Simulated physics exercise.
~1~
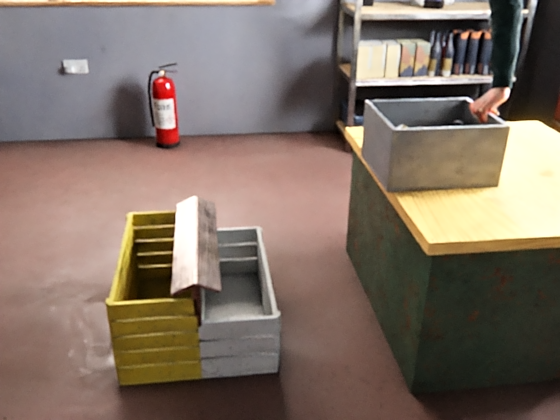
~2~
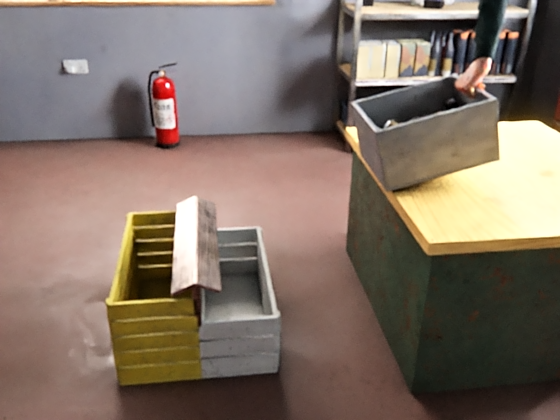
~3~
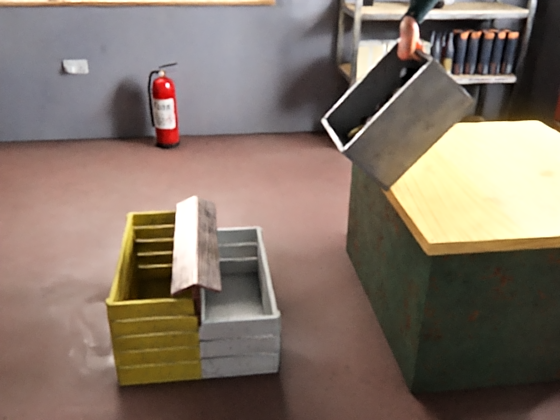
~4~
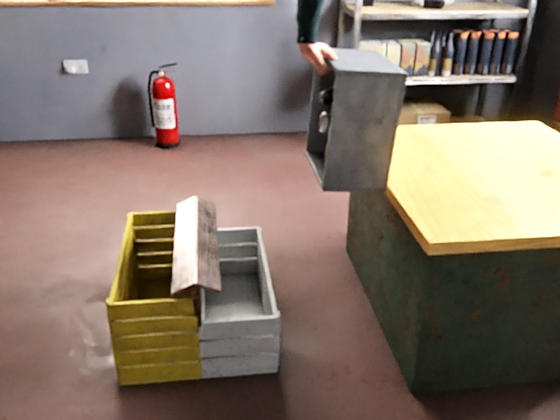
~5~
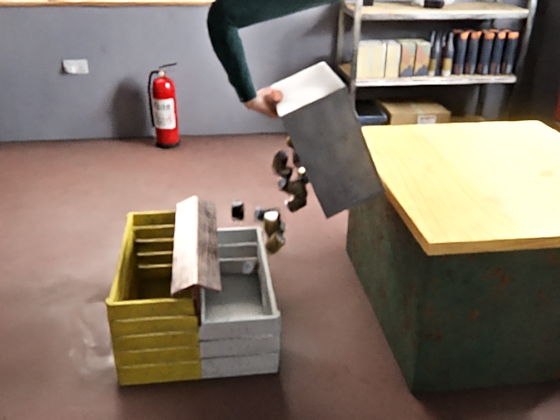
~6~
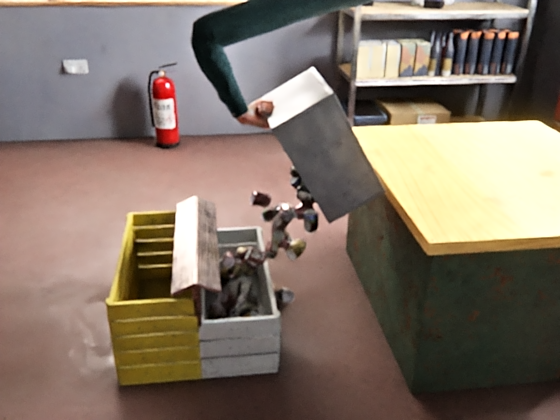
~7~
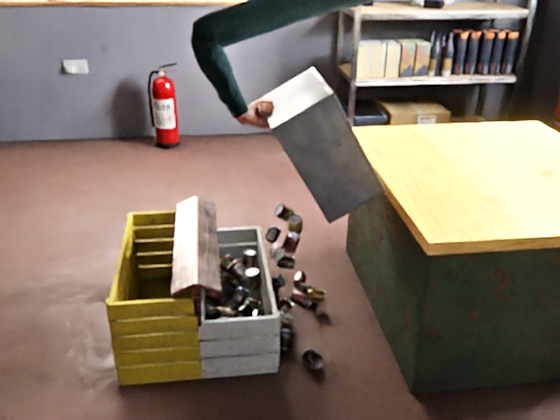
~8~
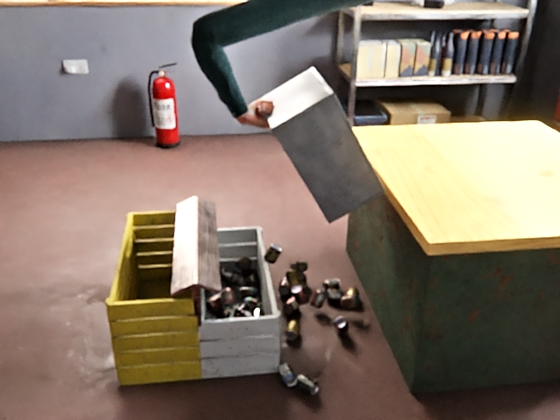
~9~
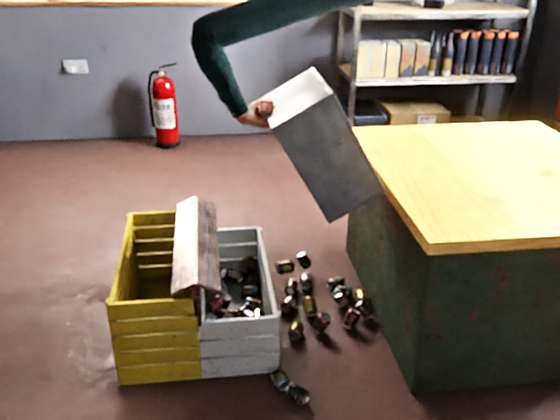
A hand tips a grey crate, spilling small cans into the white tub and onto the floor.
